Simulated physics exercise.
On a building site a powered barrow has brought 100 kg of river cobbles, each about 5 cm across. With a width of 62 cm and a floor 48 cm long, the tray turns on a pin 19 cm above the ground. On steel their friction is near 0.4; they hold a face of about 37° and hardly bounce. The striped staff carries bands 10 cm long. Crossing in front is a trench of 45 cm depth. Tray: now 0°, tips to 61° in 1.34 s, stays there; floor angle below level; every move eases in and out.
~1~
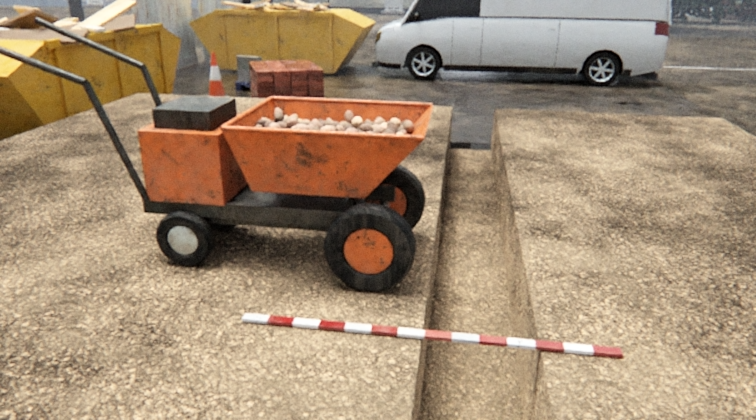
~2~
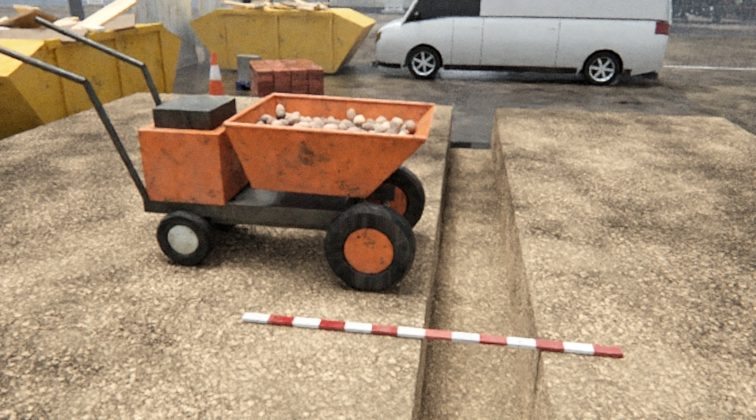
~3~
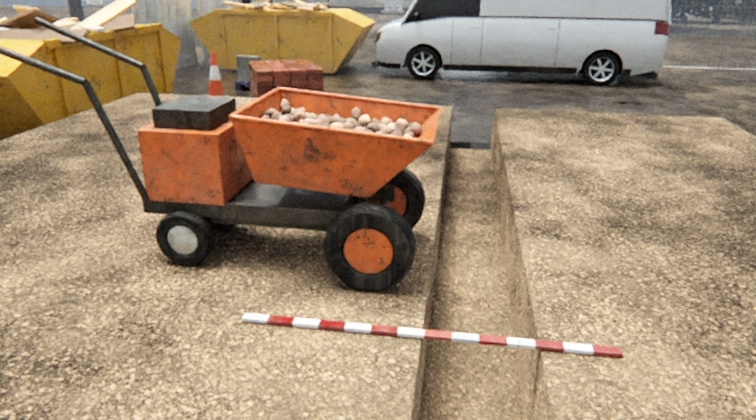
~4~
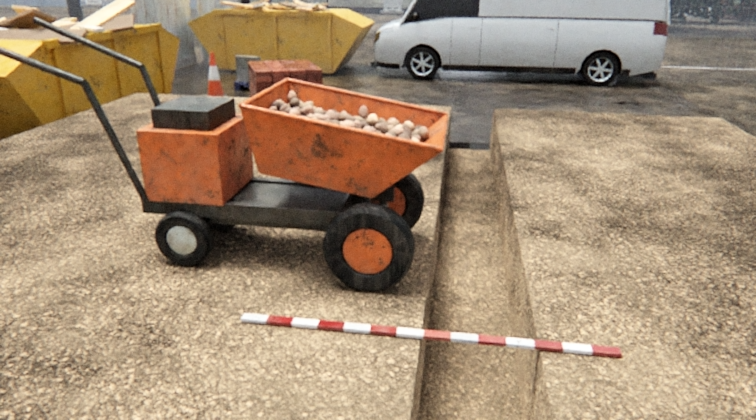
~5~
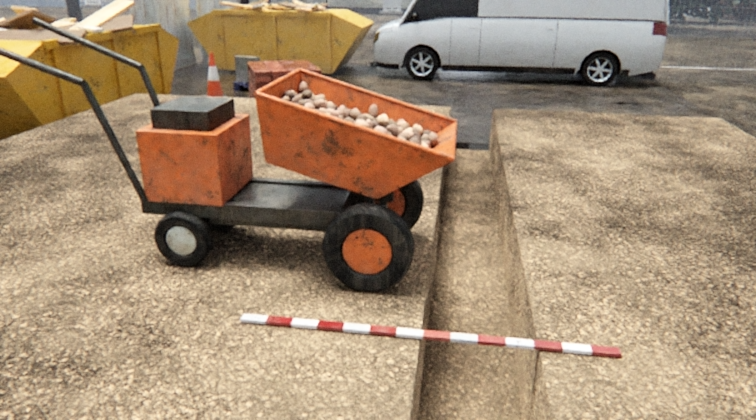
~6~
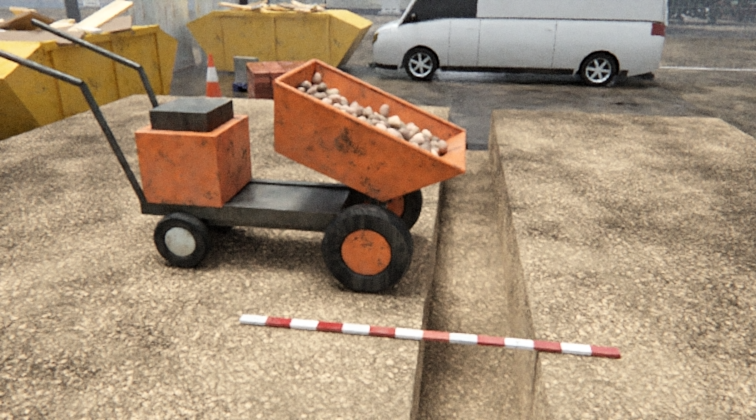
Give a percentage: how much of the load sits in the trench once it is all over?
53 %.
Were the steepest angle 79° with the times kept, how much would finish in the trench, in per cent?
Around 55 per cent would finish in the trench.
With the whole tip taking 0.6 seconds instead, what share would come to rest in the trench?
Expected share: Around 45%.
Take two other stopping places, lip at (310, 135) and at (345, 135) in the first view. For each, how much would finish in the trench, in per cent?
70 %, then 90 %.
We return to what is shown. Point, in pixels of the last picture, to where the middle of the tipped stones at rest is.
At about pixel (510, 334) in the last view.
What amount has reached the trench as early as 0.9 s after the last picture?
Approx. 10 % of the load.
Then, 0.4 s after the last picture the floor is at 52°, 100 % in the tray; the foremost stones are at (477, 202).
Then, 0.9 s after the last picture the floor is at 61°, 84 % in the tray, 9 % in the trench, 7 % past the trench; the foremost stones are at (553, 272).
Then, 1.2 s after the last picture the floor is at 61°, 50 % in the tray, 18 % in the trench, 33 % past the trench; the foremost stones are at (647, 283).
Then, 3.2 s after the last picture the floor is at 61°, 10 % in the tray, 53 % in the trench, 37 % past the trench; the foremost stones are at (705, 269).
